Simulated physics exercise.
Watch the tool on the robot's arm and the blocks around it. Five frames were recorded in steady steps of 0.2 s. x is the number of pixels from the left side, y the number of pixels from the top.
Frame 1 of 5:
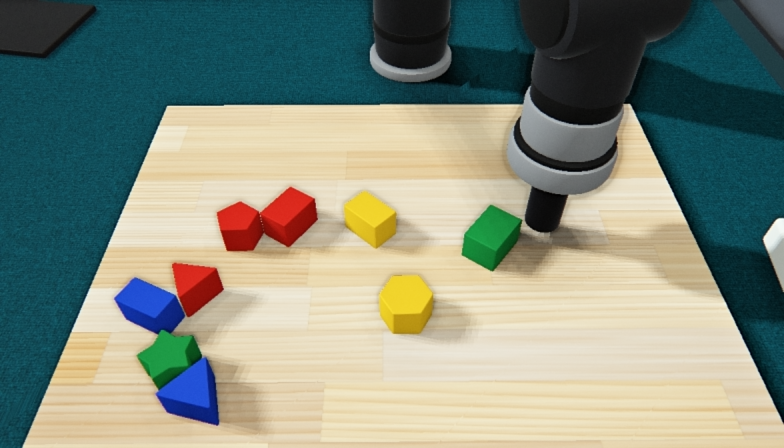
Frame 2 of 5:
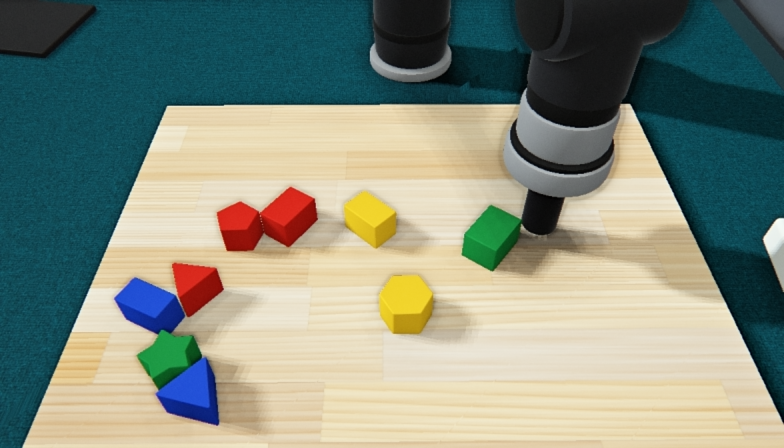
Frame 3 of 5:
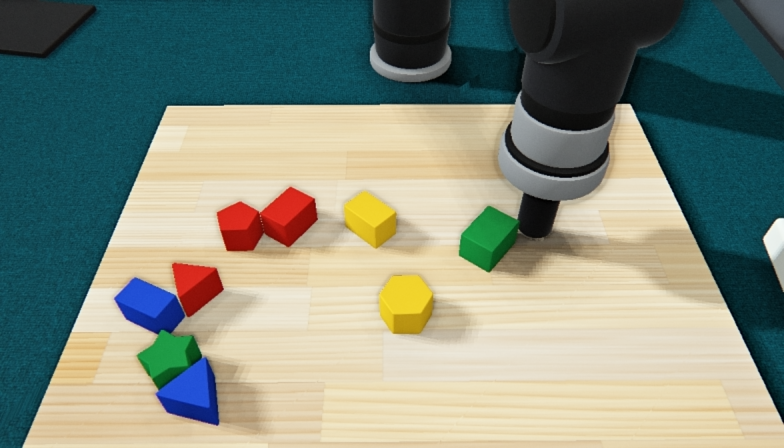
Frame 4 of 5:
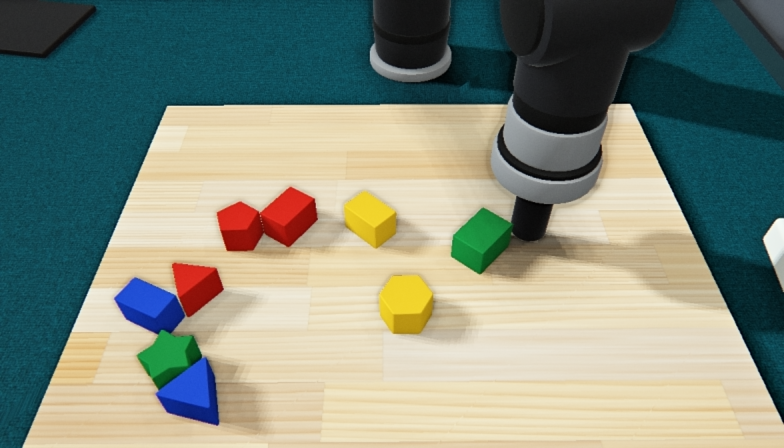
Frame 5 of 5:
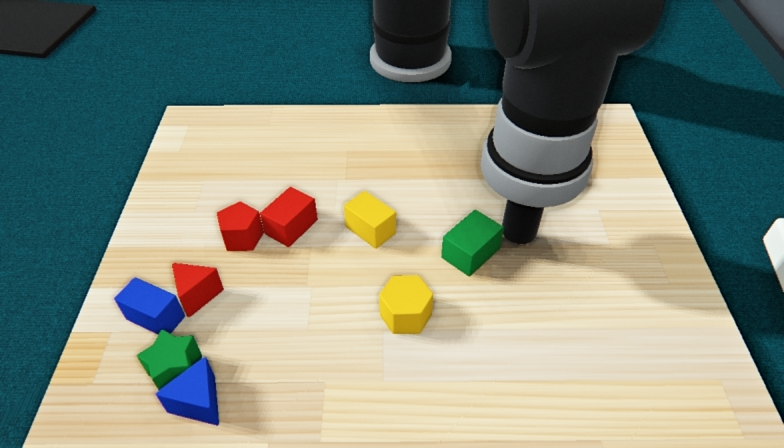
On a wooden board, a black robot arm moving left and nudging a green block slightly leftward while other coloured blocks stay still.
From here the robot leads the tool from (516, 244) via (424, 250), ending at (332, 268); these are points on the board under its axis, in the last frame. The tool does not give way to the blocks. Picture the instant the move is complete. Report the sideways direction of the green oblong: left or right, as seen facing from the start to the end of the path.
Toward the left.
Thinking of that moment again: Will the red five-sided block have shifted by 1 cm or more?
I believe not.
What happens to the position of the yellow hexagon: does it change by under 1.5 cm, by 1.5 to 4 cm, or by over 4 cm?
The answer is under 1.5 cm.
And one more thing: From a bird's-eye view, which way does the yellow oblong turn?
Prediction: Clockwise.
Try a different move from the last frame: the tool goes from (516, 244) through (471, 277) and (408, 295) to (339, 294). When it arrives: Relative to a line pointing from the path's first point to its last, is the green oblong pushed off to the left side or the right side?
Pushed right.
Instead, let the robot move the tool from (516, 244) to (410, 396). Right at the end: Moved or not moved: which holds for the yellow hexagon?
Once the path is done, it remains where it sat before.
On the path given first. One third of the way, tool at (454, 236); green oblong at (411, 243), turned 20° anticlockwise.
Two thirds of the way, tool at (393, 241); green oblong at (368, 257), turned 75° anticlockwise.
At the end, tool at (331, 256); red five-sided block still; yellow oblong at (361, 206), turned 25° clockwise; yellow hexagon still; green oblong at (338, 277), turned 145° anticlockwise.
